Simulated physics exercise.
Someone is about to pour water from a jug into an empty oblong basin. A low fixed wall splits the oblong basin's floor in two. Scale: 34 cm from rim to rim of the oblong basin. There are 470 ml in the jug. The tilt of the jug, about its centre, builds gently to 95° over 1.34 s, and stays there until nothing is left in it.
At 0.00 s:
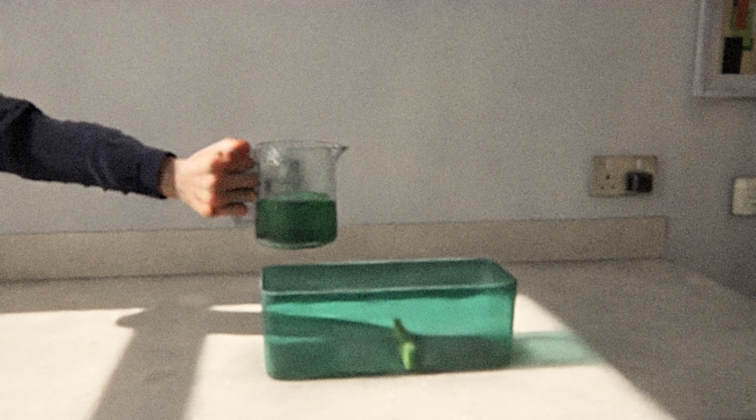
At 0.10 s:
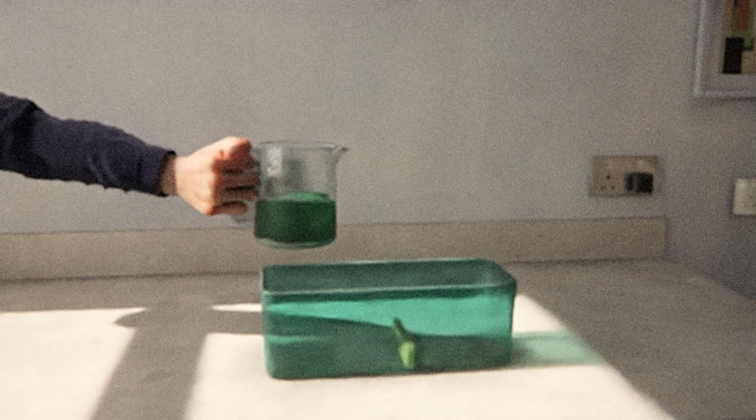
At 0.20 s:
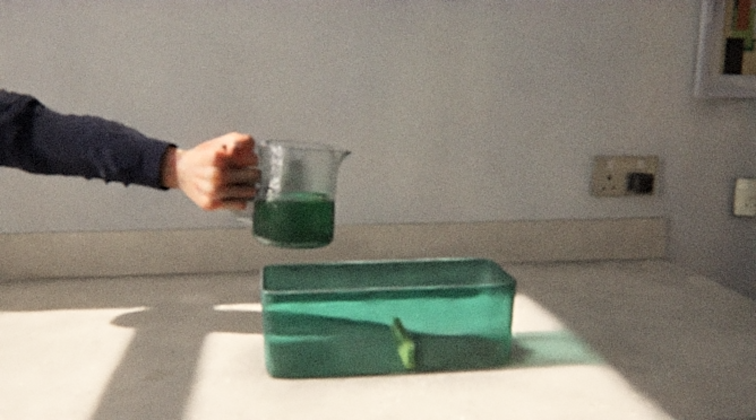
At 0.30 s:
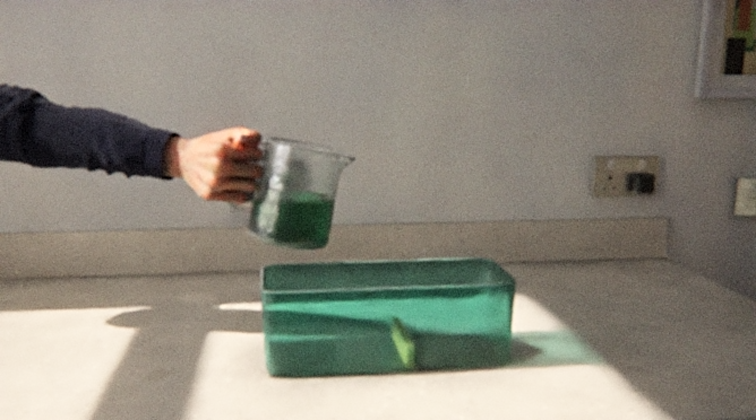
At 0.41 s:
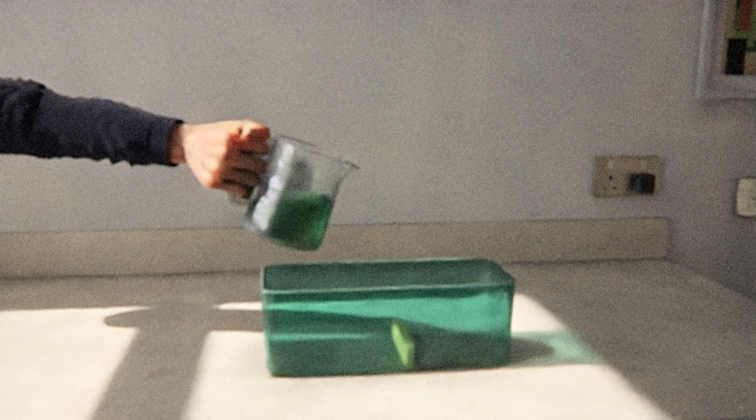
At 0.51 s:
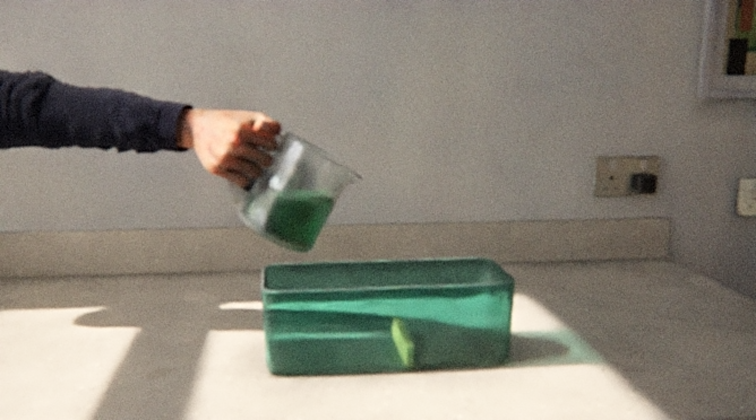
A hand holds a jug of green liquid above an oblong basin and gradually tilts it right.
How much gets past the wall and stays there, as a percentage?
Roughly 12 per cent is past the wall.
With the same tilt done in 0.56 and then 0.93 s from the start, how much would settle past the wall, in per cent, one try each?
First 25, then 15 per cent.
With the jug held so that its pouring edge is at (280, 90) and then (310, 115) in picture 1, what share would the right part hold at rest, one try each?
In turn about 20 and 10 per cent.
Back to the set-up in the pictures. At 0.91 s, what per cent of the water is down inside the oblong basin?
About 0 per cent.
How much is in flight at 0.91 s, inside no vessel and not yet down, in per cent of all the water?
About 6 per cent.
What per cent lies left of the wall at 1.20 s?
Some 30 per cent.
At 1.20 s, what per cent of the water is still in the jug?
Some 50 per cent.
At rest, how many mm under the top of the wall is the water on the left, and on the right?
Left about 12 mm, right about 26 mm.
Then, 0.91 s in, the tilt is 73° and 94 per cent is still to pour, 0 is left of the wall and 0 right of it.
Then, 1.20 s in, the tilt is 92° and 51 per cent is still to pour, 29 is left of the wall and 6 right of it.
Then, 1.51 s in, the tilt is 95° and 18 per cent is still to pour, 66 is left of the wall and 10 right of it.
Then, 1.84 s in, the tilt is 95° and 6 per cent is still to pour, 80 is left of the wall and 12 right of it.
Finally, 85 per cent lies left of the wall, 12 right of it and 1 outside.
